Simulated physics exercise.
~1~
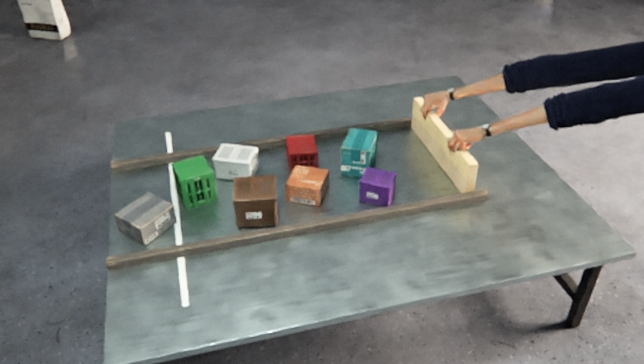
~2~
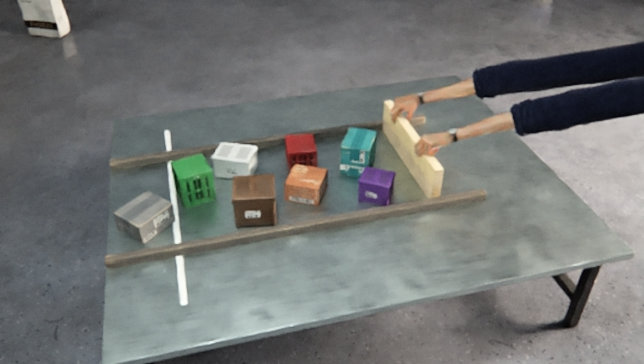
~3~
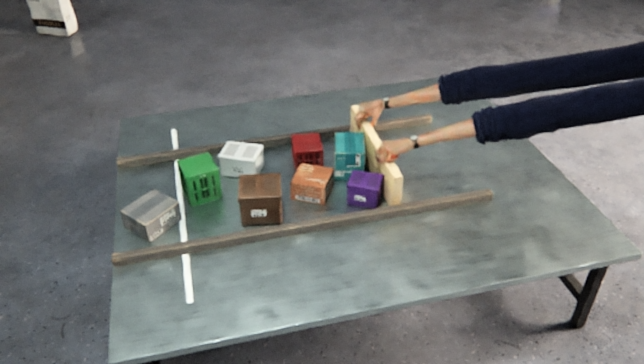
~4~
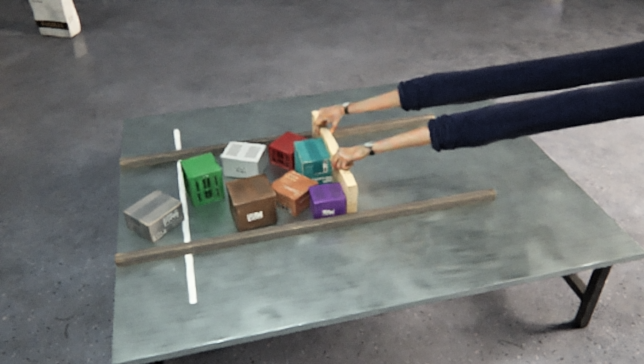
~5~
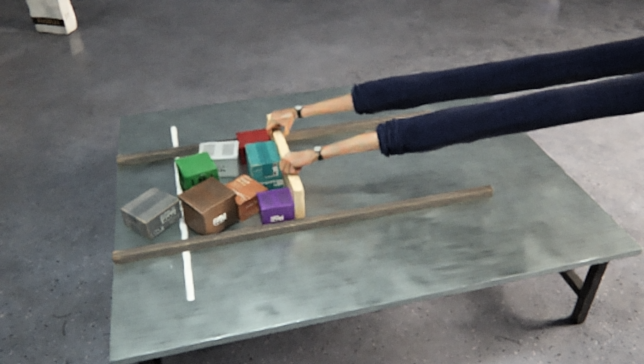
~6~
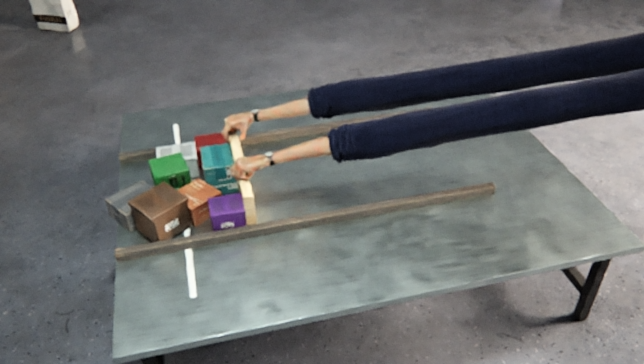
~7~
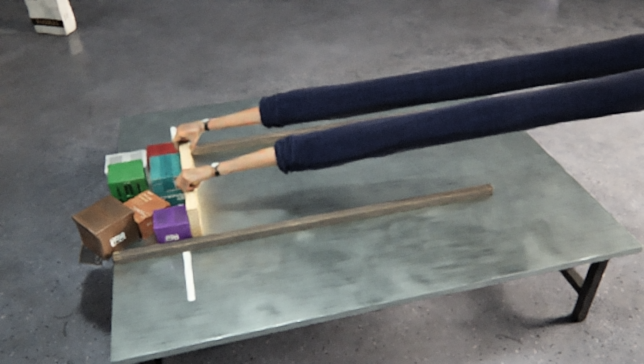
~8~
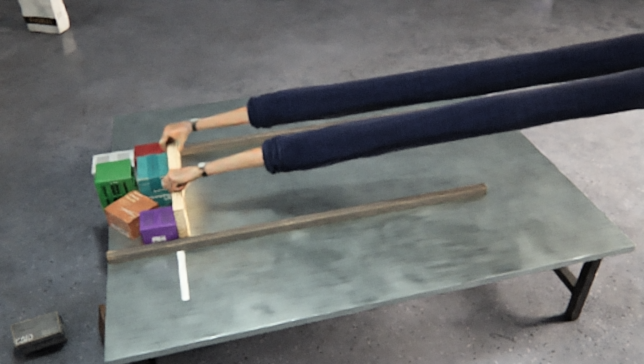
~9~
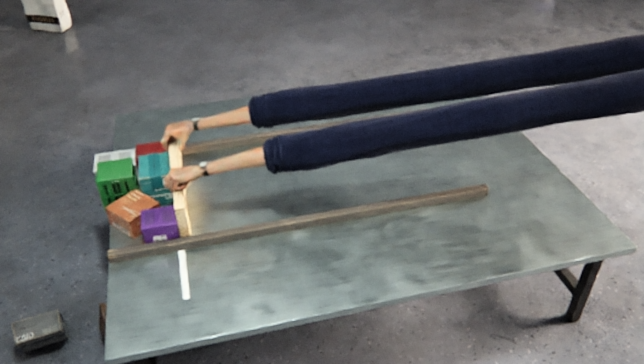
On a low grey platform in a room with a dark concrete floor, eight coloured boxes and tubs stand between two wooden battens, with a strip of white tape lying across the left part. Two hands in dark sleeves push an upright pale plank leftward from the right. It reaches the purple and turquoise boxes first, then gathers the orange, red, brown and white ones into a cluster. The crowded group slides over the tape towards the left edge, where the grey parcel drops out of sight and the brown box tips off. The plank stops at the tape, leaving six boxes bunched on the platform and a dark box on the floor.
